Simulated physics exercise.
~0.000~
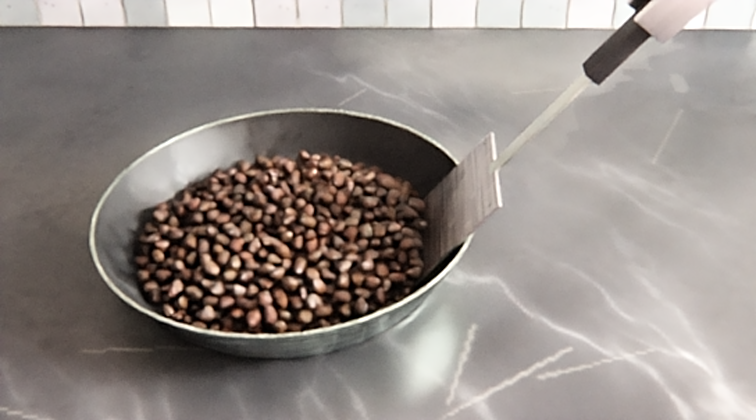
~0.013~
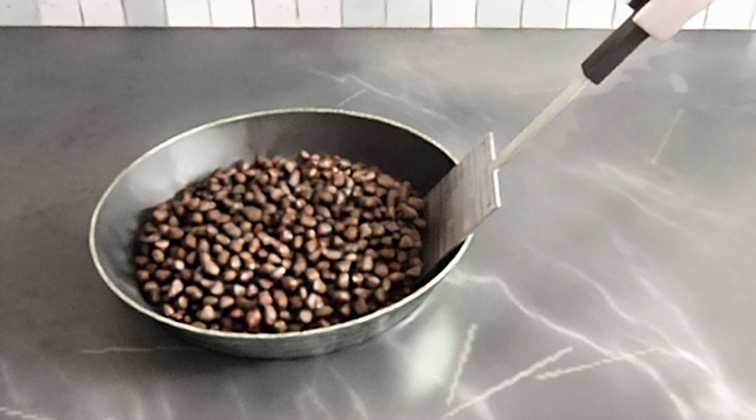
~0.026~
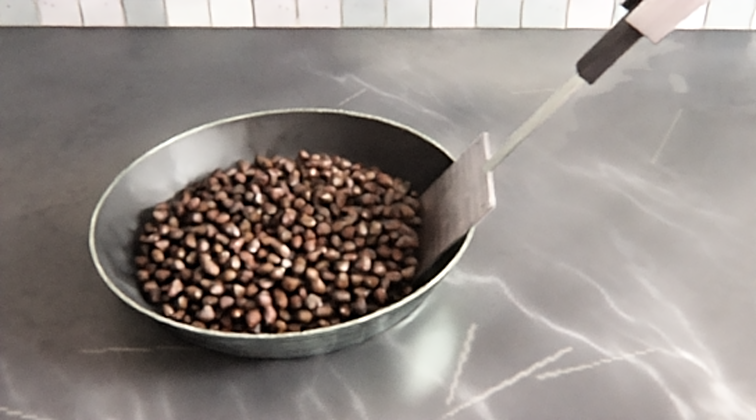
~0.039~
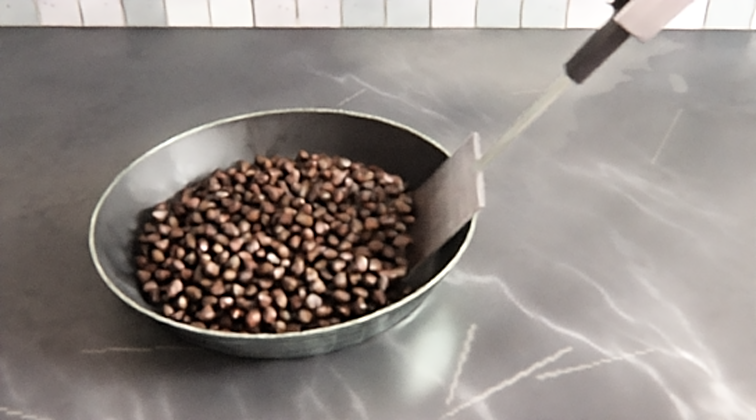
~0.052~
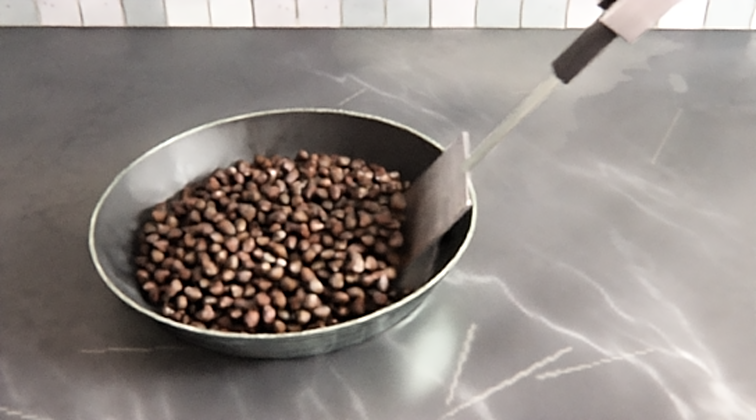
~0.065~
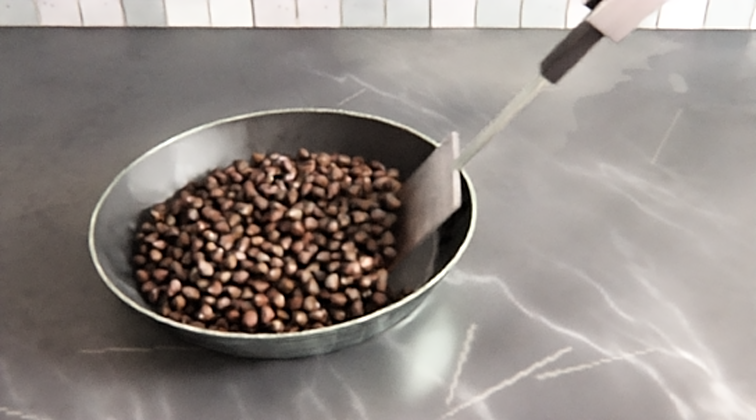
On a grey marbled counter, a metal spatula in a gripper rested against the right side of a round pan of brown beans, then slid slowly left, nudging the beans a little.
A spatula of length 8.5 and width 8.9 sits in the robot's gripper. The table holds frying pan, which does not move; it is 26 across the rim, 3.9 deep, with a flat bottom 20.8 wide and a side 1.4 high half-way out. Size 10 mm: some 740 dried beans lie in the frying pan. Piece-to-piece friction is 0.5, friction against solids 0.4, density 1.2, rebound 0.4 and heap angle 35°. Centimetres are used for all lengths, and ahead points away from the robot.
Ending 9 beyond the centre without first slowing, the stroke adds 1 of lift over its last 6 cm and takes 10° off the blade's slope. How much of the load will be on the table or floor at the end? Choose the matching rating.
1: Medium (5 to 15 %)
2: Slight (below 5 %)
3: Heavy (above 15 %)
The answer is 1.
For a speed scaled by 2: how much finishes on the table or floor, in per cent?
Around 20 percent would finish on the table or floor.
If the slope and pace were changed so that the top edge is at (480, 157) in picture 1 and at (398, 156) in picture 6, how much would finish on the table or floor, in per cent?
Near 30 in a hundred.
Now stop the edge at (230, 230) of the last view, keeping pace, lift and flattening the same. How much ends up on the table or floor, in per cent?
Around 0 percent.
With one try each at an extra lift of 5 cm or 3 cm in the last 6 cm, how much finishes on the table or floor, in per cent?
It works out to some 15 per cent for the first setting and some 10 per cent for the second.
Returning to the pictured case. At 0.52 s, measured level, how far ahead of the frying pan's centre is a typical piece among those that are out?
Roughly 16 cm.
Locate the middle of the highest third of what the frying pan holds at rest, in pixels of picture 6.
Roughly at (158, 200).
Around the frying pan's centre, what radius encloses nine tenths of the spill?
I reckon it's some 20 centimetres.
After 0.17 s, sloping 52°, highest piece 5 above the table; 744 in the frying pan.
After 0.27 s, sloping 49°, highest piece 5 above the table; 744 in the frying pan.
After 0.52 s, sloping 42°, highest piece 6 above the table; 694 in the frying pan, 48 on the table or floor, 2 on the blade or in flight.
After 1.57 s, sloping 42°, highest piece 6 above the table; 688 in the frying pan, 56 on the table or floor.
In the end, 688 in the frying pan, 56 on the table or floor. That is 8 % on the table or floor.
